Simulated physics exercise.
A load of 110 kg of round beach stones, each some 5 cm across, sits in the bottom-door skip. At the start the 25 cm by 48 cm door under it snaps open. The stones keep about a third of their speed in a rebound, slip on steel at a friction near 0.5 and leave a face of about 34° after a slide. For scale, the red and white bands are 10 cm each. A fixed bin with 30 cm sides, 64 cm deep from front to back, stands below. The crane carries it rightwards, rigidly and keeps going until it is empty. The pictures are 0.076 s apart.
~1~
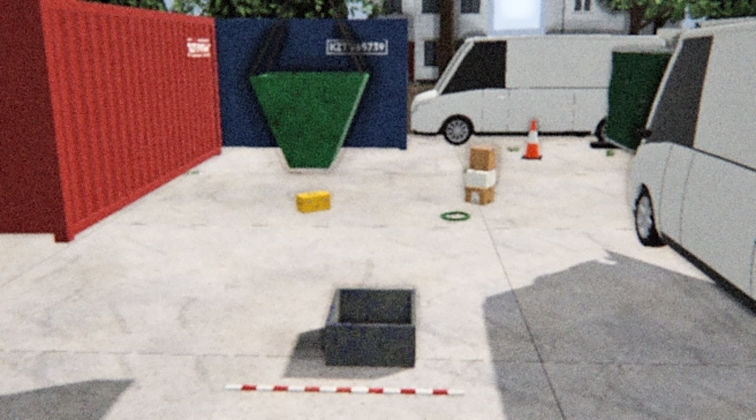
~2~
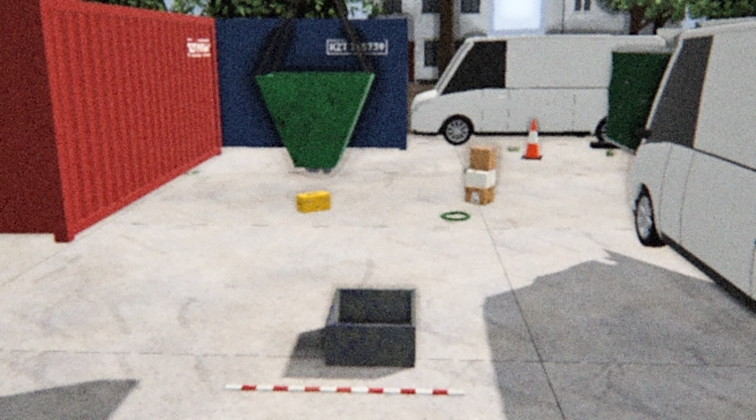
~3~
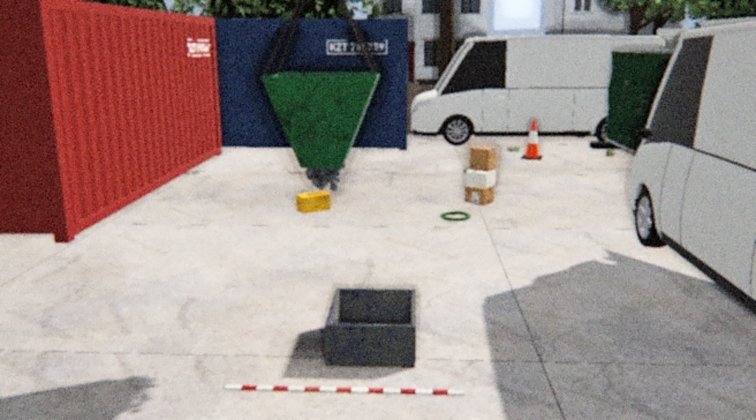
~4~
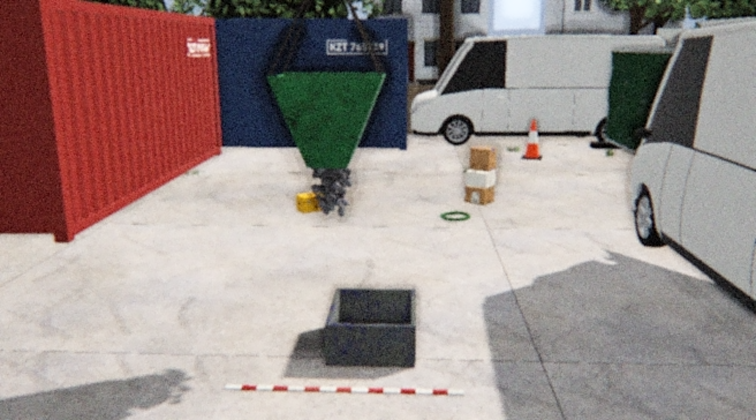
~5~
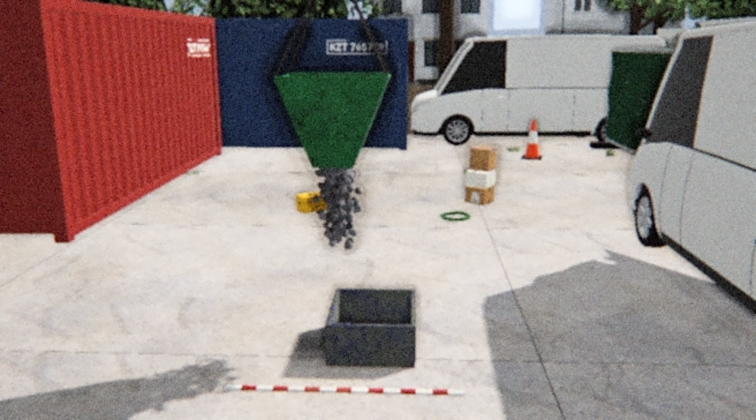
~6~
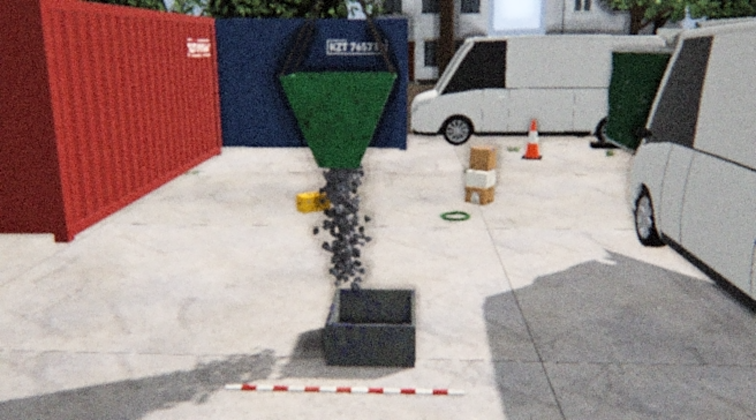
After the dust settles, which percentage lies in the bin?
Some 98 per cent of it.
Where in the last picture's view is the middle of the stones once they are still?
Near (379, 325).
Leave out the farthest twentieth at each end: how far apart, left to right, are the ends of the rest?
About 50 cm.
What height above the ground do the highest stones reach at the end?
About 34 cm.
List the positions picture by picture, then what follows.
In the first picture, the outlet is at (309, 160); nothing has dropped yet.
In the second picture, the outlet is at (315, 160); 4 % is out.
In the third picture, outlet at (321, 160), the stream shows down to (327, 183); 87 % still inside.
In the fourth picture, outlet at (326, 160), the stream shows down to (333, 208); 77 % still inside.
In the fifth picture, outlet at (332, 160), the stream shows down to (340, 240); 67 % still inside.
In the sixth picture, outlet at (338, 160), the stream shows down to (347, 279); 55 % still inside.
Then, 0.3 s after the last picture, 7 % in the bottom-door skip, 92 % falling or lying in the bin; the stones farthest right are at (407, 328).
Then, 0.7 s after the last picture, 0 % in the bottom-door skip, 99 % falling or lying in the bin; the stones farthest right are at (412, 308).
Then, 1.3 s after the last picture, 0 % in the bottom-door skip, 98 % falling or lying in the bin, 2 % falling or lying beside or right of the bin; the stones farthest right are at (460, 345).
Then, 2.2 s after the last picture, 0 % in the bottom-door skip, 98 % falling or lying in the bin, 2 % falling or lying beside or right of the bin; the stones farthest right are at (466, 346).
Then, 4.1 s after the last picture, 0 % in the bottom-door skip, 98 % in the bin, 2 % beside or right of the bin; the stones farthest right are at (466, 346).
